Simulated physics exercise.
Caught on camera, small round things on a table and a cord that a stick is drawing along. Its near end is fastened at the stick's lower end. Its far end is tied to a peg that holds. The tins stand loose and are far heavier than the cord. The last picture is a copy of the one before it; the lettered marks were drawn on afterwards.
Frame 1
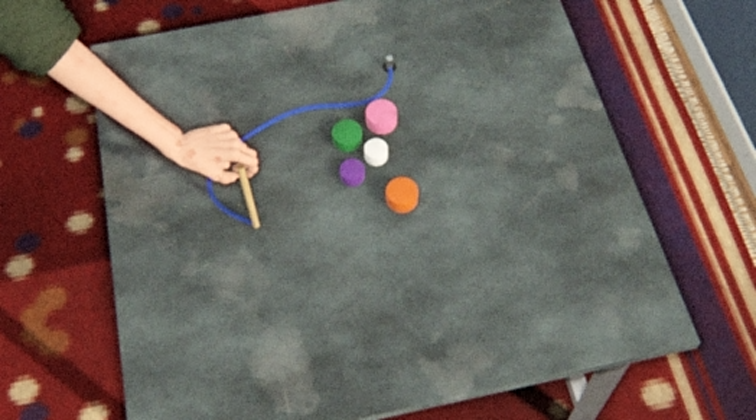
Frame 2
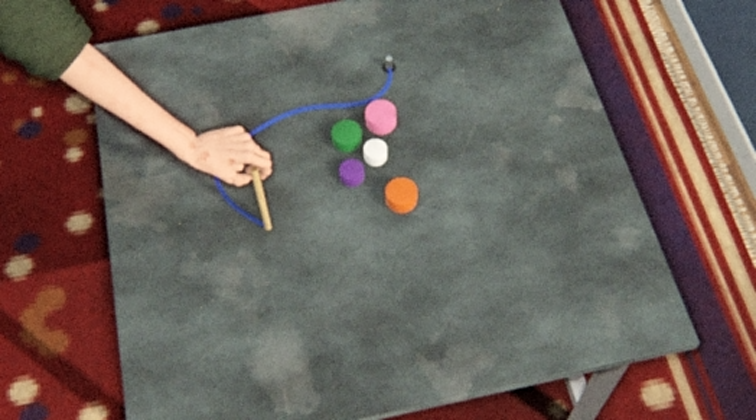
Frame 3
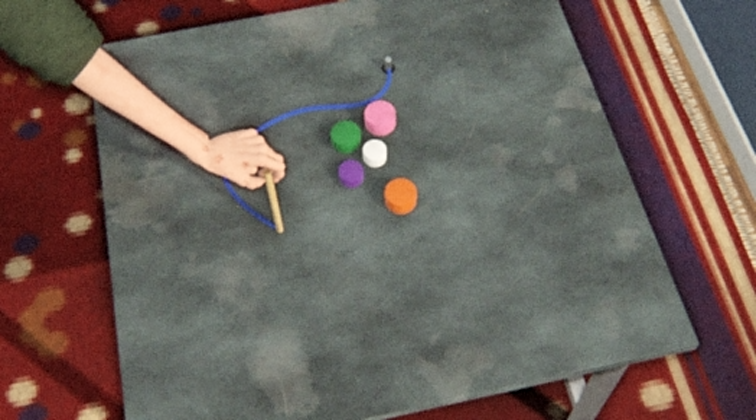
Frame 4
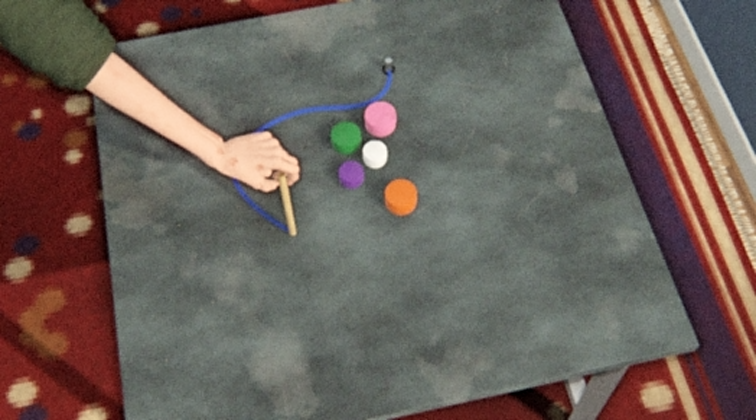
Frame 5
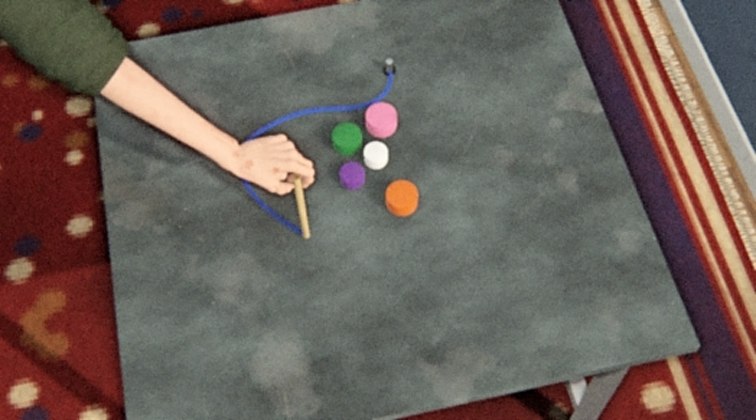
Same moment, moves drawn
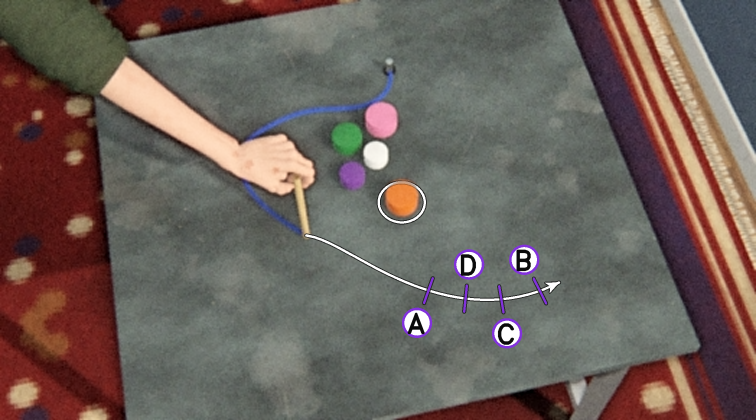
A hand in a dark green sleeve holds a short wooden stick at the left of a grey mottled tabletop, seen from above over a red patterned carpet. A blue cord curves from the stick's lower end to a small peg near the top, past green, pink, white, purple and orange round pieces. The hand draws the stick steadily rightward, the cord's near end following, while the pieces stay put.
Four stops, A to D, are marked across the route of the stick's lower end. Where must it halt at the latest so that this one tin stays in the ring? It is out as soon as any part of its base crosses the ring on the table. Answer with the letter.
At C, and not beyond.
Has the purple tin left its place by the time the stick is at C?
Yes.
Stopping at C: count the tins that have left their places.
Three.
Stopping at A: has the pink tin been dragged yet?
No.
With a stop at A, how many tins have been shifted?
The count is none.
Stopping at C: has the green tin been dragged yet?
Yes.
On the marked copy, A at (428, 290); B at (540, 291); C at (501, 299); D at (466, 299); the ring at (402, 202); the route from (306, 235) via (431, 291) to (559, 282).
Following C. Soon after the start, foot of the stick (371, 266); orange tin (402, 198).
Later, foot of the stick (437, 293); orange tin (402, 198).
In the end, foot of the stick (501, 300); purple tin (379, 172); white tin (393, 155); green tin (370, 144); orange tin (402, 198); the orange tin is still in its ring.
As for the rest, A is safe but short; B drags the ringed tin to (420, 187); D is safe but short.
